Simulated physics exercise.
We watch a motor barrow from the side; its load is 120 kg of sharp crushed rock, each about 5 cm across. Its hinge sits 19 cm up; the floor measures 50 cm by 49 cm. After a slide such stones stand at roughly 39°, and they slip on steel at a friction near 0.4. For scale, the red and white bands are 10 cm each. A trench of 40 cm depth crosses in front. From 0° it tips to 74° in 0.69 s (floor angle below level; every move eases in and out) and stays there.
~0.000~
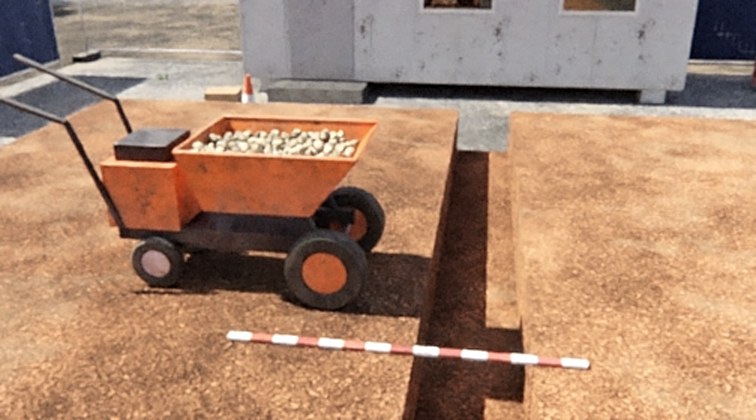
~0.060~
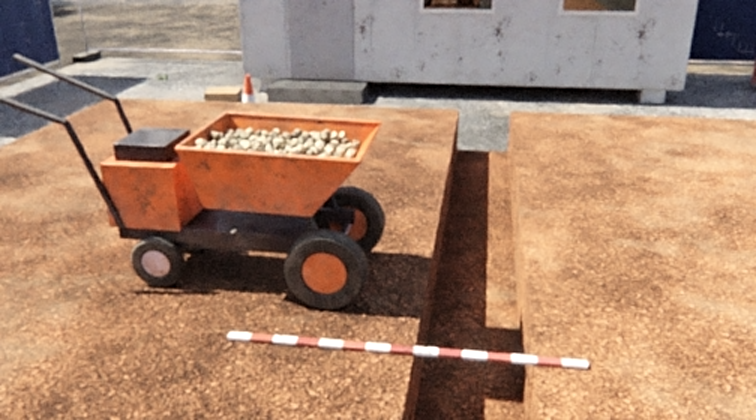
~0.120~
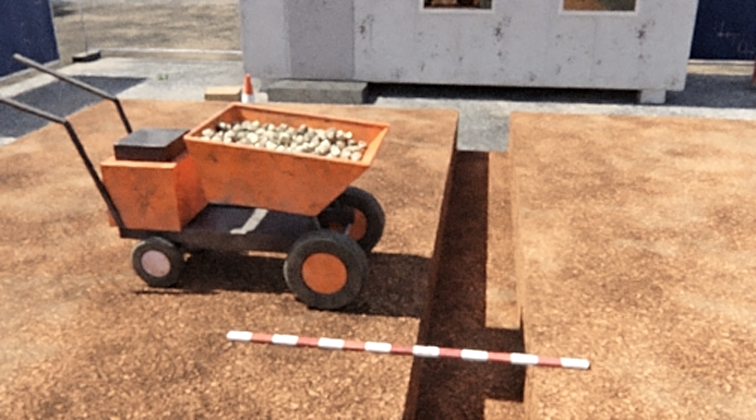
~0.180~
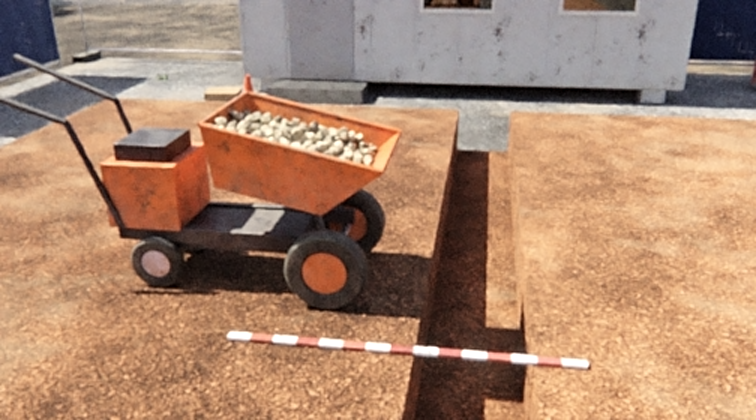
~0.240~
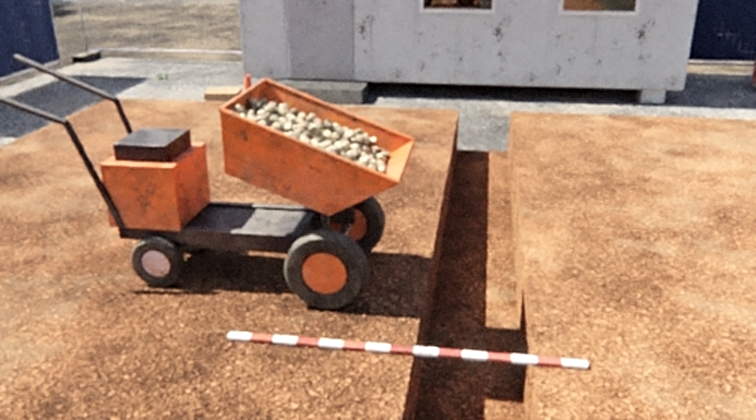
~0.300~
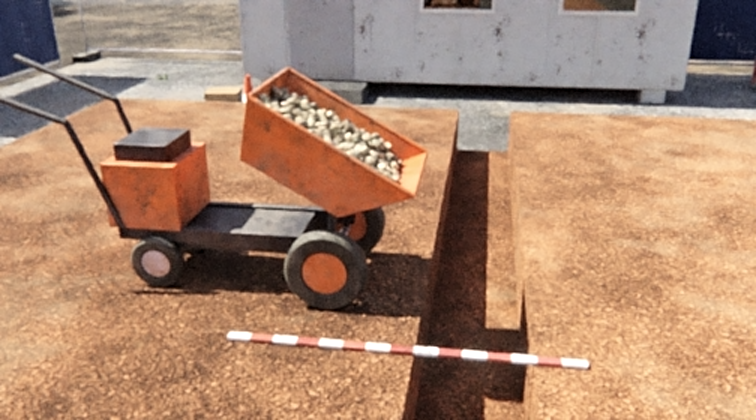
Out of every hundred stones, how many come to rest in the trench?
Close to 87 in a hundred.
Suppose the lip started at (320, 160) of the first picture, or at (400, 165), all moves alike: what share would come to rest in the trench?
About 100 and 50 per cent.
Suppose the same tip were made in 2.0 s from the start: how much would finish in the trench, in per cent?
Then about 100 per cent.
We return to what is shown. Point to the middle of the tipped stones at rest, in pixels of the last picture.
Their middle is at about (492, 346).
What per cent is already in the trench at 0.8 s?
About 35 per cent by then.
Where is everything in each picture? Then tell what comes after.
The skip is at 0°, its lip at (356, 161); the top of the load is at (287, 137), in the first picture.
Lip at (360, 162), floor tilted 2°, highest stones at (267, 135); the stones move at 0.4 m/s on average, in the second picture.
The skip is at 6°, its lip at (369, 165); the top of the load is at (253, 129); the stones move at 0.8 m/s on average, in the third picture.
The skip is at 12°, its lip at (383, 172); the top of the load is at (252, 119); the stones move at 1.1 m/s on average, in the fourth picture.
Lip at (399, 183), floor tilted 21°, highest stones at (264, 107); the stones move at 1.3 m/s on average, in the fifth picture.
Lip at (414, 196), floor tilted 30°, highest stones at (282, 97); the stones move at 1.5 m/s on average, in the sixth picture.
After 0.5 s the floor is at 63°; 100 % in the skip; the foremost stones are at (442, 231).
After 0.8 s the floor is at 74°; 67 % in the skip, 33 % in the trench; the foremost stones are at (528, 296).
After 1.1 s the floor is at 74°; 18 % in the skip, 69 % in the trench, 13 % past the trench; the foremost stones are at (690, 311).
After 3.1 s the floor is at 74°; 0 % in the skip, 87 % in the trench, 13 % past the trench; the foremost stones are past the picture's edge.
